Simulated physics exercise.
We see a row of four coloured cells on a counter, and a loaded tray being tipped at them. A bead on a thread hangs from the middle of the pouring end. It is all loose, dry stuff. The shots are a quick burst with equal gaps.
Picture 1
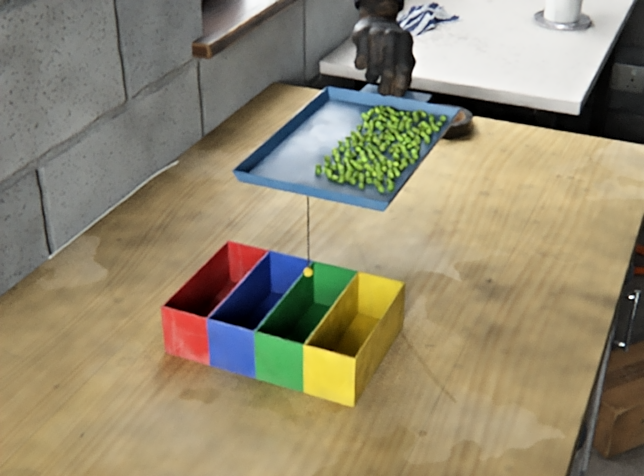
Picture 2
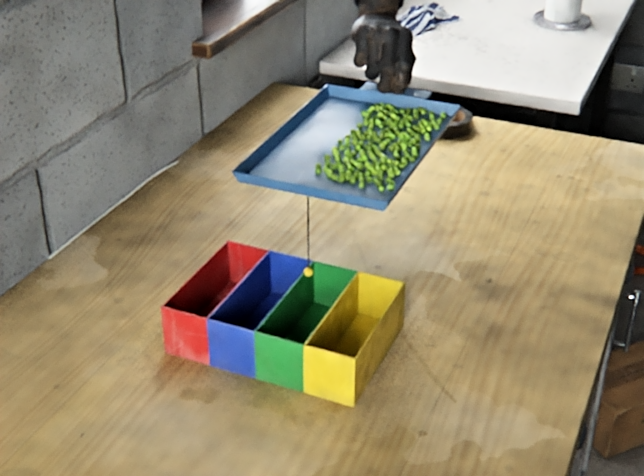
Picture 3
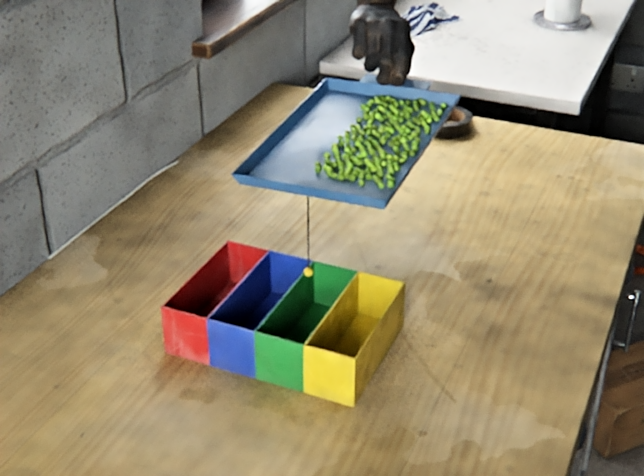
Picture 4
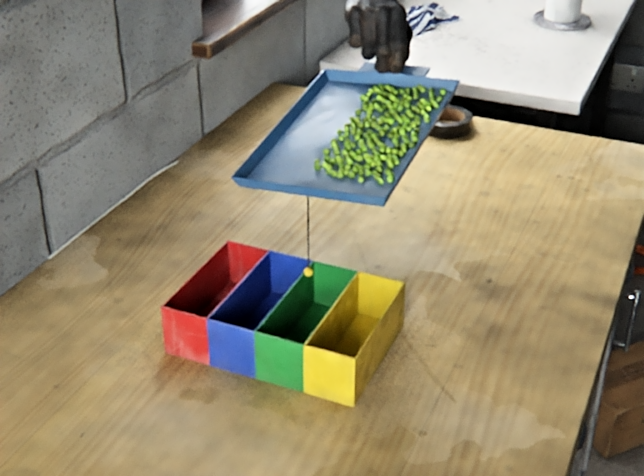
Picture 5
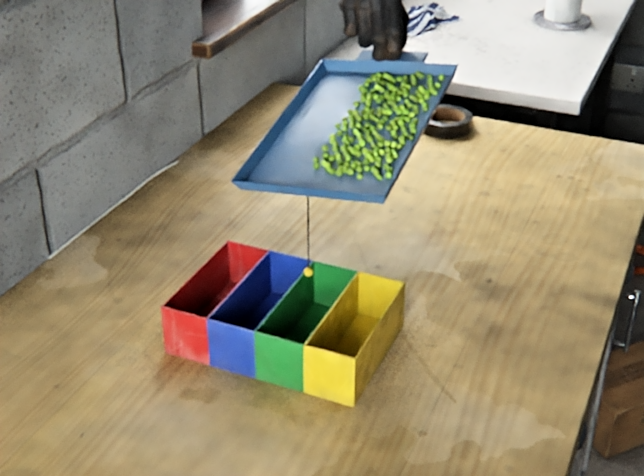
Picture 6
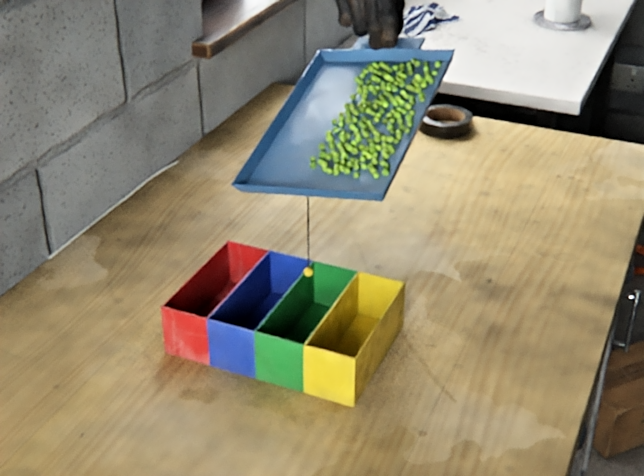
To begin with, a dark hand holds the far edge of a blue tray with green peas heaped toward its right side, above red, blue, green and yellow cells. The hand then shifts slightly left and raises the far edge, gradually steepening the tray's tilt while the peas stay bunched on it.
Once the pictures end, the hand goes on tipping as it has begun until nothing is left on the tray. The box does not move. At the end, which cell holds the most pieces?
It favours the red compartment.
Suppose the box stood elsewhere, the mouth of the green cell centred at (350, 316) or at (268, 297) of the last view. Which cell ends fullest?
In turn: That red cell; the cell in blue.
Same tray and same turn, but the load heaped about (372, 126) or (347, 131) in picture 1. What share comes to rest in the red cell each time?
First some 70, then 70 per cent.
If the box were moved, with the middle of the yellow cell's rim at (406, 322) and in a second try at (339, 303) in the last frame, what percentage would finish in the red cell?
Near 30 % and 30 %.
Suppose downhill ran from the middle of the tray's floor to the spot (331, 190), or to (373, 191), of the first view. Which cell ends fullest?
The first try: The yellow one. The second: The cell in yellow.
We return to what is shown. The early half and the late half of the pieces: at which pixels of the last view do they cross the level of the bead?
At about (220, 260), then at (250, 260).
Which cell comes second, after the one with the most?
Second comes the blue one.
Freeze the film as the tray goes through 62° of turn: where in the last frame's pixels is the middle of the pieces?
Close to (249, 203).
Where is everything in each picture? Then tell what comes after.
In the first picture, corners of the pouring end at (239, 169) and (384, 200), level; middle of the load at (385, 146), dried peas; bead on its thread at (308, 272); red cell at (186, 331); blue cell at (232, 344); green cell at (280, 357); yellow cell at (329, 371).
In the second picture, corners of the pouring end at (239, 170) and (384, 199), level; middle of the load at (385, 144).
In the third picture, corners of the pouring end at (238, 172) and (383, 197), tipped barely, lowest at the left corner; middle of the load at (384, 139).
In the fourth picture, corners of the pouring end at (238, 175) and (382, 195), tipped a little, lowest at the left corner; middle of the load at (384, 131).
In the fifth picture, corners of the pouring end at (238, 178) and (381, 192), tipped a little, lowest at the left corner; middle of the load at (382, 123).
In the sixth picture, corners of the pouring end at (238, 181) and (380, 190), tipped clearly, lowest at the left corner; middle of the load at (379, 116); red cell at (186, 331); blue cell at (232, 344); green cell at (280, 357); yellow cell at (329, 371).
Soon, tray tipped steeply; about half on the tray; about a quarter in the red cell; a stray few in the blue cell; a stray few in the green cell; about a quarter falling or outside the box.
A while on, tray tipped past a quarter turn; a stray few on the tray; about two thirds in the red cell; about a quarter in the blue cell; a stray few in the yellow cell; a small part falling or outside the box.
Towards the end, tray tipped past a quarter turn; about two thirds in the red cell; about a quarter in the blue cell; a stray few in the yellow cell; a stray few falling or outside the box.
Finally, tray tipped past a quarter turn; about two thirds in the red cell; about a quarter in the blue cell; a stray few in the yellow cell; none in the green cell; a stray few outside the box.
